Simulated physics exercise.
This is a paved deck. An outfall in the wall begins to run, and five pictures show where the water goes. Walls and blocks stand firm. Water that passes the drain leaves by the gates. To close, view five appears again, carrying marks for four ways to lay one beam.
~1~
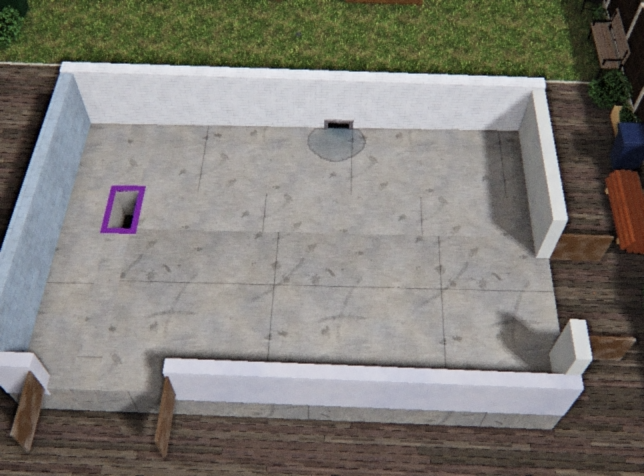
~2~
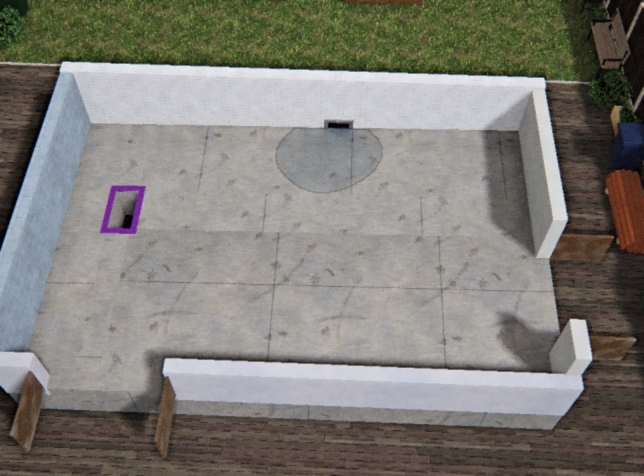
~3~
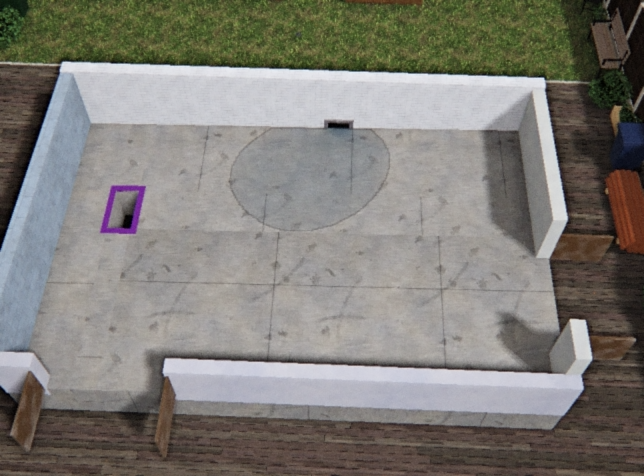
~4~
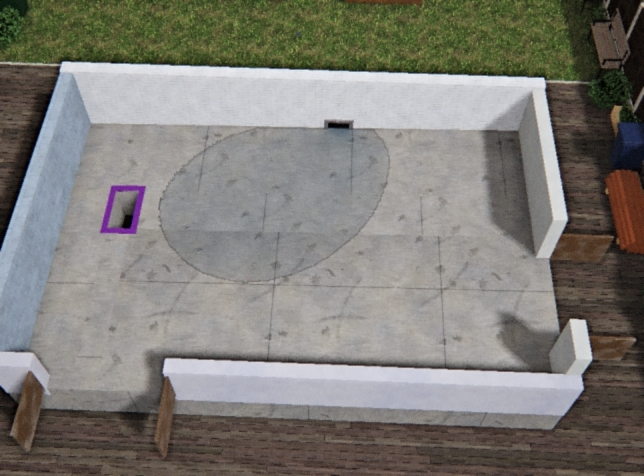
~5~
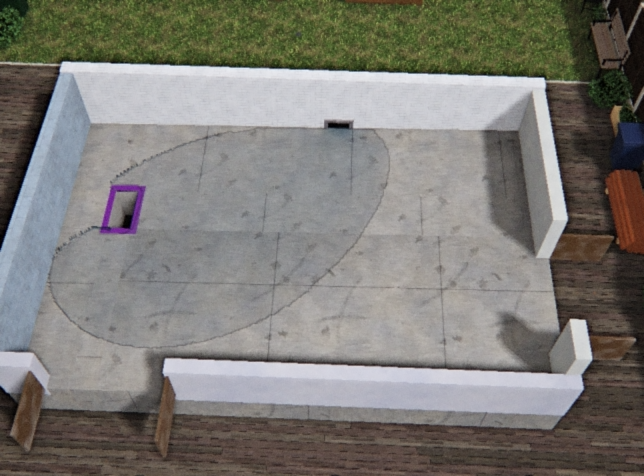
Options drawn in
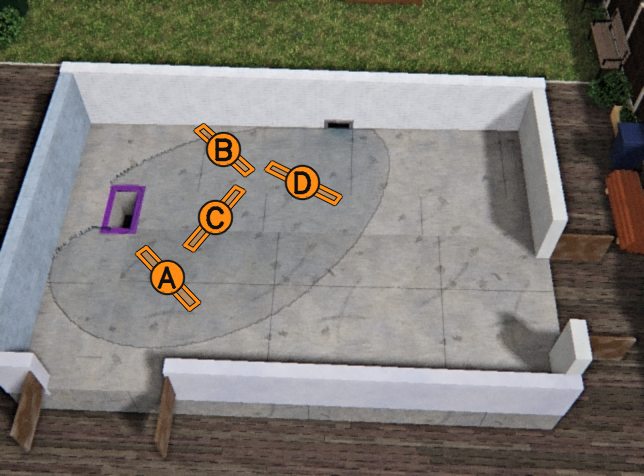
A paved deck enclosed by low white walls, with water spreading from a back-wall outfall toward the lower left, reaching the purple drain.
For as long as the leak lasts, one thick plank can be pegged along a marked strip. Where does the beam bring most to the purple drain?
A beats the others.
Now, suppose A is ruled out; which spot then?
D it is.
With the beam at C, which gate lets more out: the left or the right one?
More leaves on the left.
On the marked copy, A from (141, 250) to (194, 305); B from (199, 128) to (248, 172); C from (189, 247) to (239, 189); D from (269, 166) to (337, 199).
Choosing A, about 51 % of the stream goes into the purple drain, about 49 % out by the gates.
Choosing B, about 15 % of the stream goes into the purple drain, about 84 % out by the gates.
Choosing C, about 16 % of the stream goes into the purple drain, about 83 % out by the gates.
Choosing D, about 23 % of the stream goes into the purple drain, about 76 % out by the gates.
